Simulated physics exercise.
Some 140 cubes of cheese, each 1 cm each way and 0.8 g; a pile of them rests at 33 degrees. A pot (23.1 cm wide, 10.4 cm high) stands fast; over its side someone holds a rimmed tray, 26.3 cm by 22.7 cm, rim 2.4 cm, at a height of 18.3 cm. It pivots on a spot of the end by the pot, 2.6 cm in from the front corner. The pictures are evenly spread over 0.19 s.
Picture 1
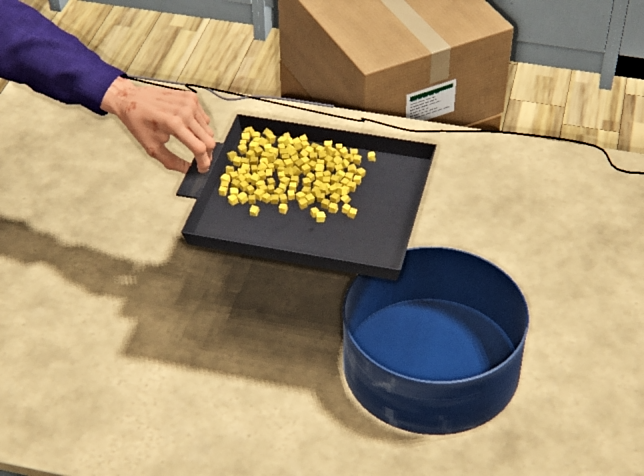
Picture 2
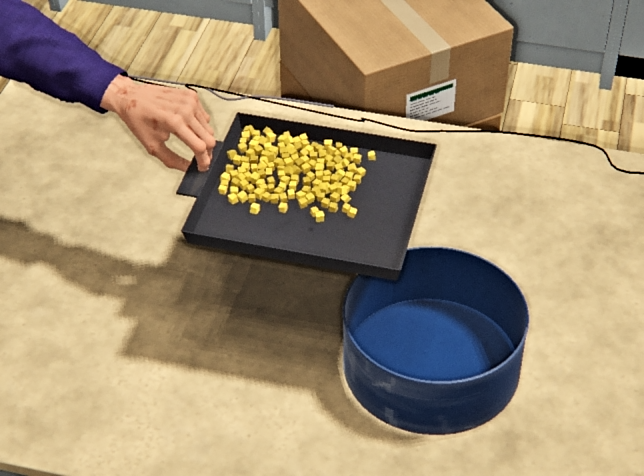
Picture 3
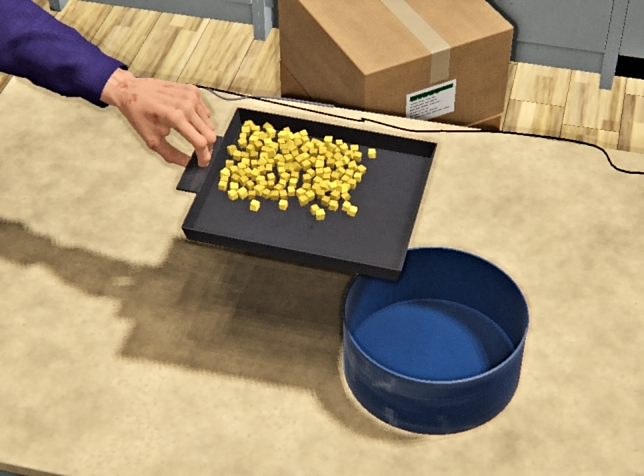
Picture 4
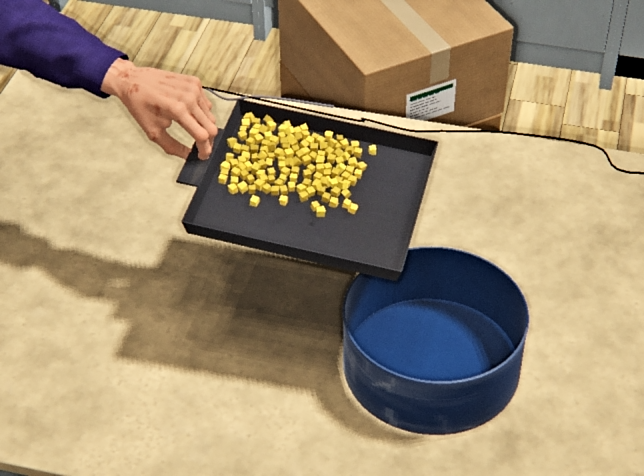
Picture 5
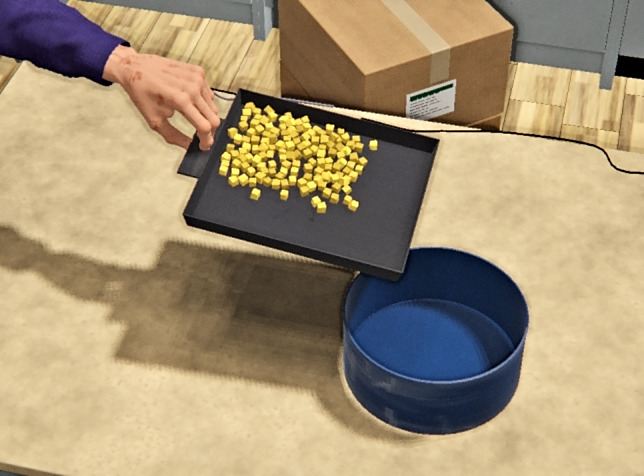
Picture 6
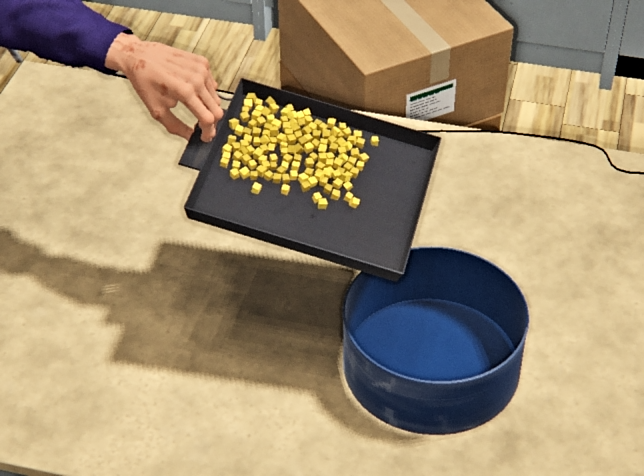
On a sandy-coloured tabletop, a hand in a purple sleeve held a black tray of small yellow cubes beside a blue pot and slowly raised its far left side, the cubes keeping their places on it.
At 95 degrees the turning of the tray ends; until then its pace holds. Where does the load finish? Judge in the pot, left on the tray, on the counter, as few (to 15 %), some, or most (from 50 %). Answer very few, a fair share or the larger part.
Pot: The larger part, tray: Very few, counter: Very few.
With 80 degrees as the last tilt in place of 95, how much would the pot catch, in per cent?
Then about 70 per cent.
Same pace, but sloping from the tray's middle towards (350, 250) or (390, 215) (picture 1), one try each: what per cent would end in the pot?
Some 80 and 60 per cent.
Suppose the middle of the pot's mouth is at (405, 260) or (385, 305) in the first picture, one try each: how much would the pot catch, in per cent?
About 20 and 65 per cent.
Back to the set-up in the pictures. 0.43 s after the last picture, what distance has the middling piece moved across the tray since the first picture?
Some 6 cm.
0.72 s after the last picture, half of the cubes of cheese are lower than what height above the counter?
About 18 cm.
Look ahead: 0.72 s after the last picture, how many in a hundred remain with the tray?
Some 50 per cent of the load.
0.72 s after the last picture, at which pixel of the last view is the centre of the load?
Near (438, 278).
Then, 0.43 s after the last picture, tilt 51 degrees; the tray holds 100 %, the pot 0 %.
Then, 0.72 s after the last picture, tilt 78 degrees; the tray holds 50 %, the pot 25 %.
Then, 1.12 s after the last picture, tilt 95 degrees; the tray holds 10 %, the pot 80 %.
In the end, pot 95 %, tray 0 %, counter 5 %.
